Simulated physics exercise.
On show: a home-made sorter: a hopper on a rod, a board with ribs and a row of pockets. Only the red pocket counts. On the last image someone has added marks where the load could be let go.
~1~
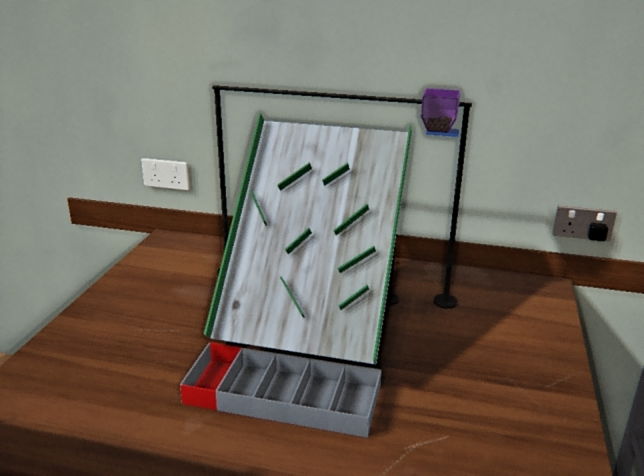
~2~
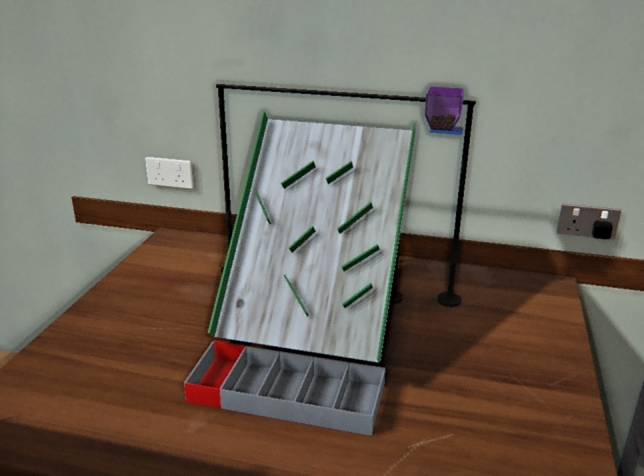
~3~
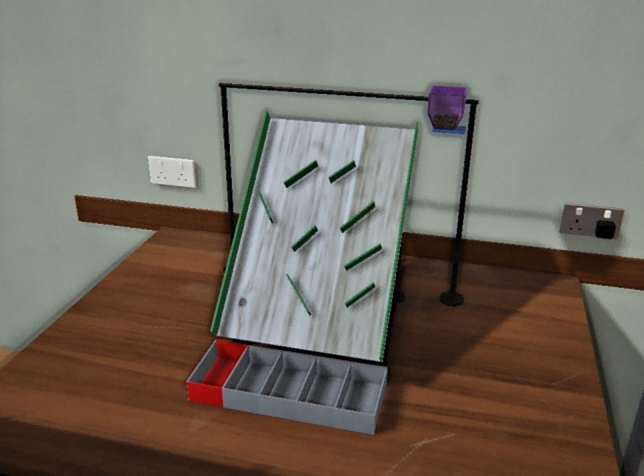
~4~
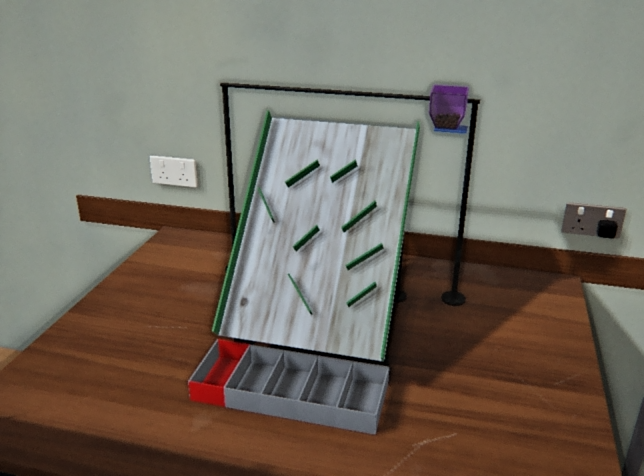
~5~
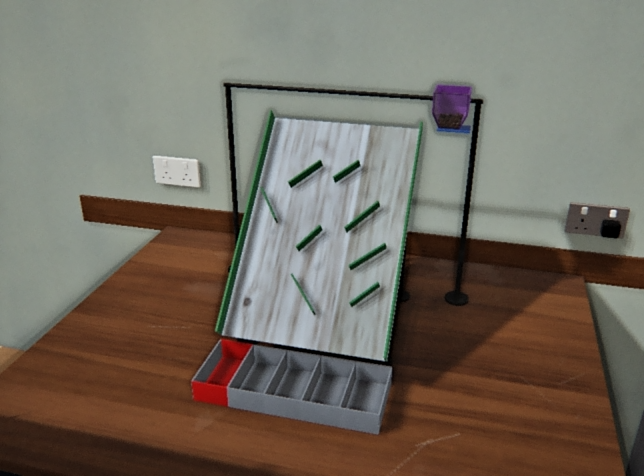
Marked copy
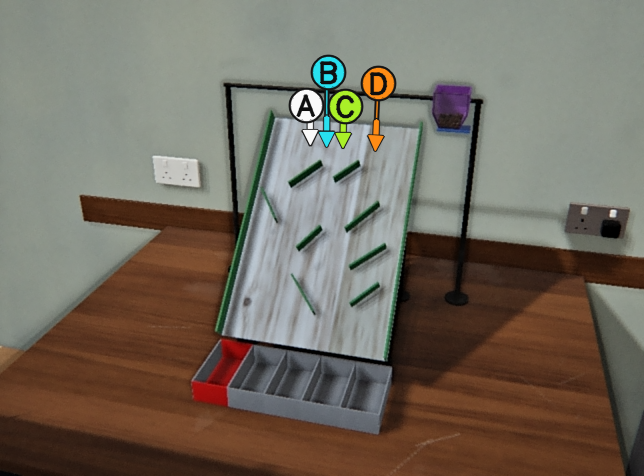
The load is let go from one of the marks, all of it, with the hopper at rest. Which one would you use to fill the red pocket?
C.
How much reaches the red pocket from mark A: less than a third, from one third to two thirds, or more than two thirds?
Mark A gives less than a third.
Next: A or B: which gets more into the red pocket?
That would be B.
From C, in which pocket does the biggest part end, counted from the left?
The first from the left.
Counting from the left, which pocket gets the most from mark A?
It is the second one.
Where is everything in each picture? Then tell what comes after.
In the first picture, hopper (439, 124), chocolate balls, door shut.
In the second picture, ribs (281, 184) to (314, 161), (326, 179) to (352, 161), (254, 188) to (267, 219).
In the third picture, ribs (340, 228) to (374, 201), (291, 247) to (316, 225), (344, 266) to (381, 244).
In the fourth picture, ribs (288, 274) to (310, 311), (347, 303) to (376, 282).
In the fifth picture, red pocket (210, 392), number 1 of 5 from the left.
On the marked copy, mark A meets the board at (310, 139); mark B meets the board at (326, 141); mark C meets the board at (342, 142); mark D meets the board at (375, 145).
With A, about a tenth in the red pocket, the larger part in other pockets, about a tenth outside the box.
With B, roughly a quarter in the red pocket, roughly two thirds in other pockets, about a tenth outside the box.
With C, roughly half in the red pocket, roughly a third in other pockets, roughly a quarter outside the box.
With D, roughly a quarter in the red pocket, roughly two thirds in other pockets, about a tenth outside the box.
